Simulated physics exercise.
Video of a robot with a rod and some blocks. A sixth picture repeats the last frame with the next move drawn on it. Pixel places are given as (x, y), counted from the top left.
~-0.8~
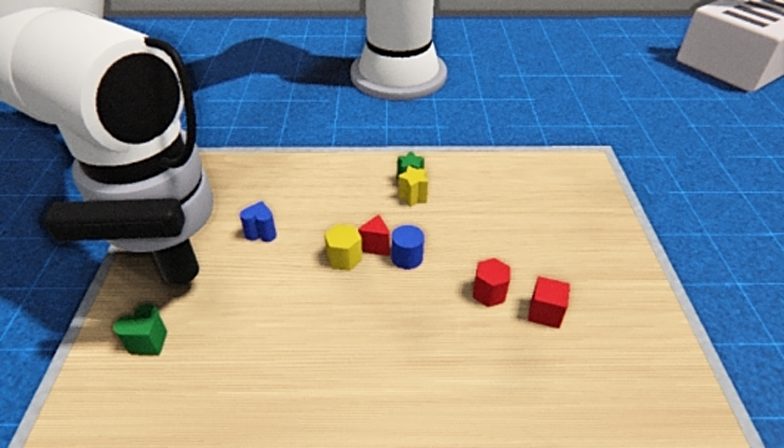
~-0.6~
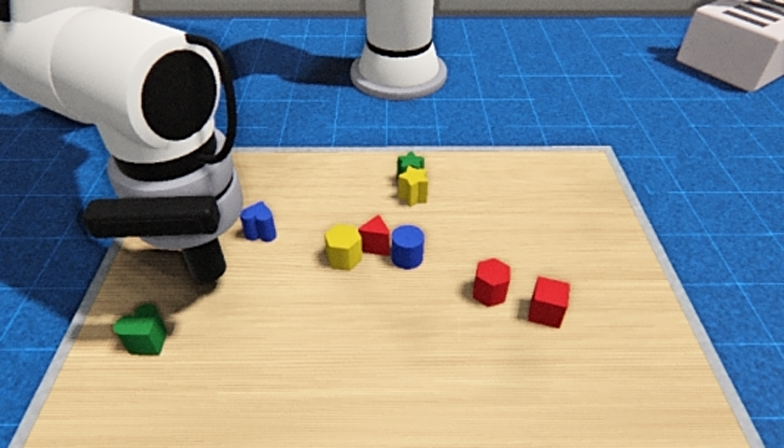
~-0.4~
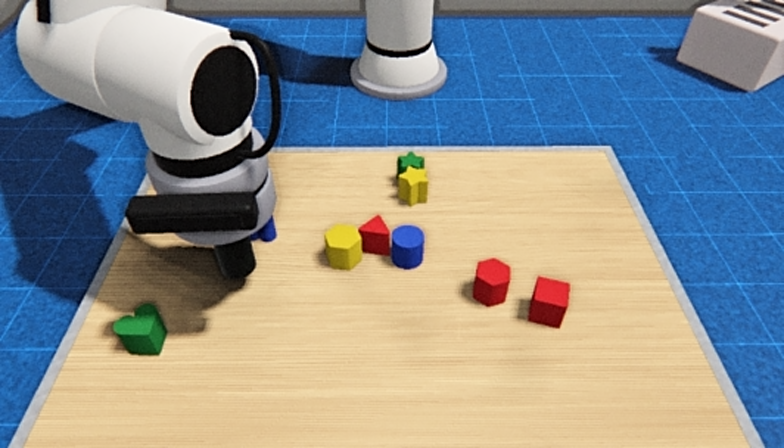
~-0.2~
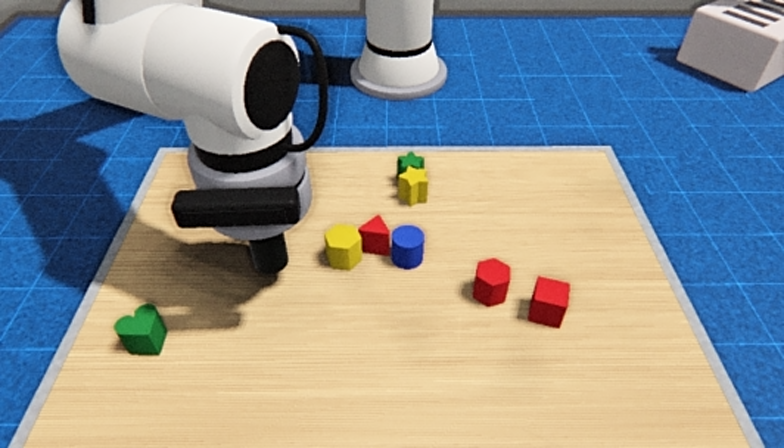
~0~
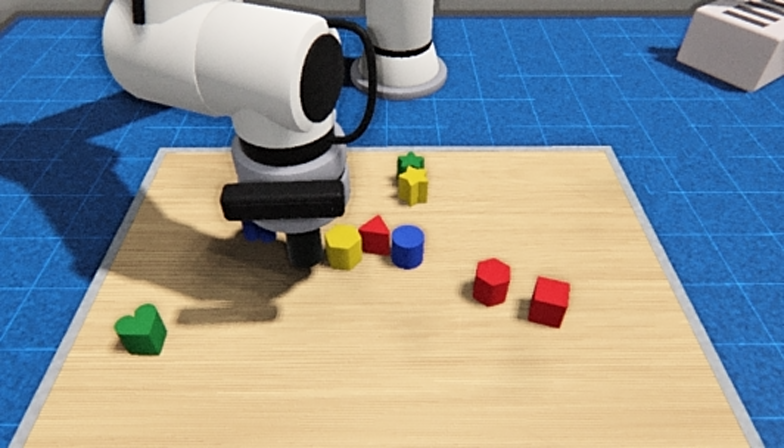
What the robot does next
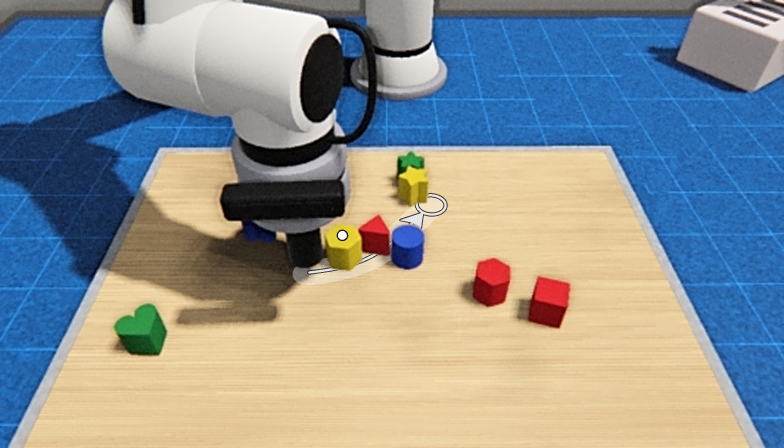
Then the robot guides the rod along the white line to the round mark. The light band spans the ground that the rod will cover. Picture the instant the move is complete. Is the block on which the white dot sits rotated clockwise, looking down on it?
I'd say no.
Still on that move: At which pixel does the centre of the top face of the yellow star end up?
Most likely (433, 149).
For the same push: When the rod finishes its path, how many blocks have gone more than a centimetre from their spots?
Going by the path, three or more blocks will move.
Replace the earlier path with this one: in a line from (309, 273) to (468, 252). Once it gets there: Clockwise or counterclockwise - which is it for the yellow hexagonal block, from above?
From overhead, anticlockwise.
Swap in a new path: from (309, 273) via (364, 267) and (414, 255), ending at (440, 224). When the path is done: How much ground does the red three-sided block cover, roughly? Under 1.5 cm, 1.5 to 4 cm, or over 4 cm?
Displaced 1.5 to 4 cm.
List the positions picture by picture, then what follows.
The first frame shows tip of the rod (182, 272), middles of tops, yellow hexagonal block (342, 235), red three-sided block (375, 225), blue circle (408, 235), green star (411, 159), yellow star (415, 175).
The second frame shows rod (209, 270), nothing pushed.
The third frame shows rod (239, 267), nothing pushed.
The fourth frame shows rod (272, 262), nothing pushed.
The fifth frame shows rod (307, 256), yellow hexagonal block (342, 235), red three-sided block (375, 225), blue circle (408, 235), green star (411, 159), yellow star (415, 175).
The line goes from (309, 273) over (364, 260) and (402, 233) to (431, 205); the dot is on the yellow hexagonal block.
On the path given first. One third of the way, rod (364, 243); yellow hexagonal block (376, 215), turned 55° anticlockwise; red three-sided block (400, 209), turned 65° clockwise.
Two thirds of the way, rod (403, 216); yellow hexagonal block (407, 190), turned 60° anticlockwise; red three-sided block (432, 188), turned 55° clockwise; blue circle (421, 231); green star (411, 158); yellow star (417, 172), turned 15° anticlockwise.
At the end, rod (432, 189); yellow hexagonal block (431, 164), turned 75° anticlockwise; red three-sided block (459, 174), turned 125° clockwise; blue circle (421, 231); green star (410, 144), turned 75° anticlockwise; yellow star (433, 149), turned 45° anticlockwise.
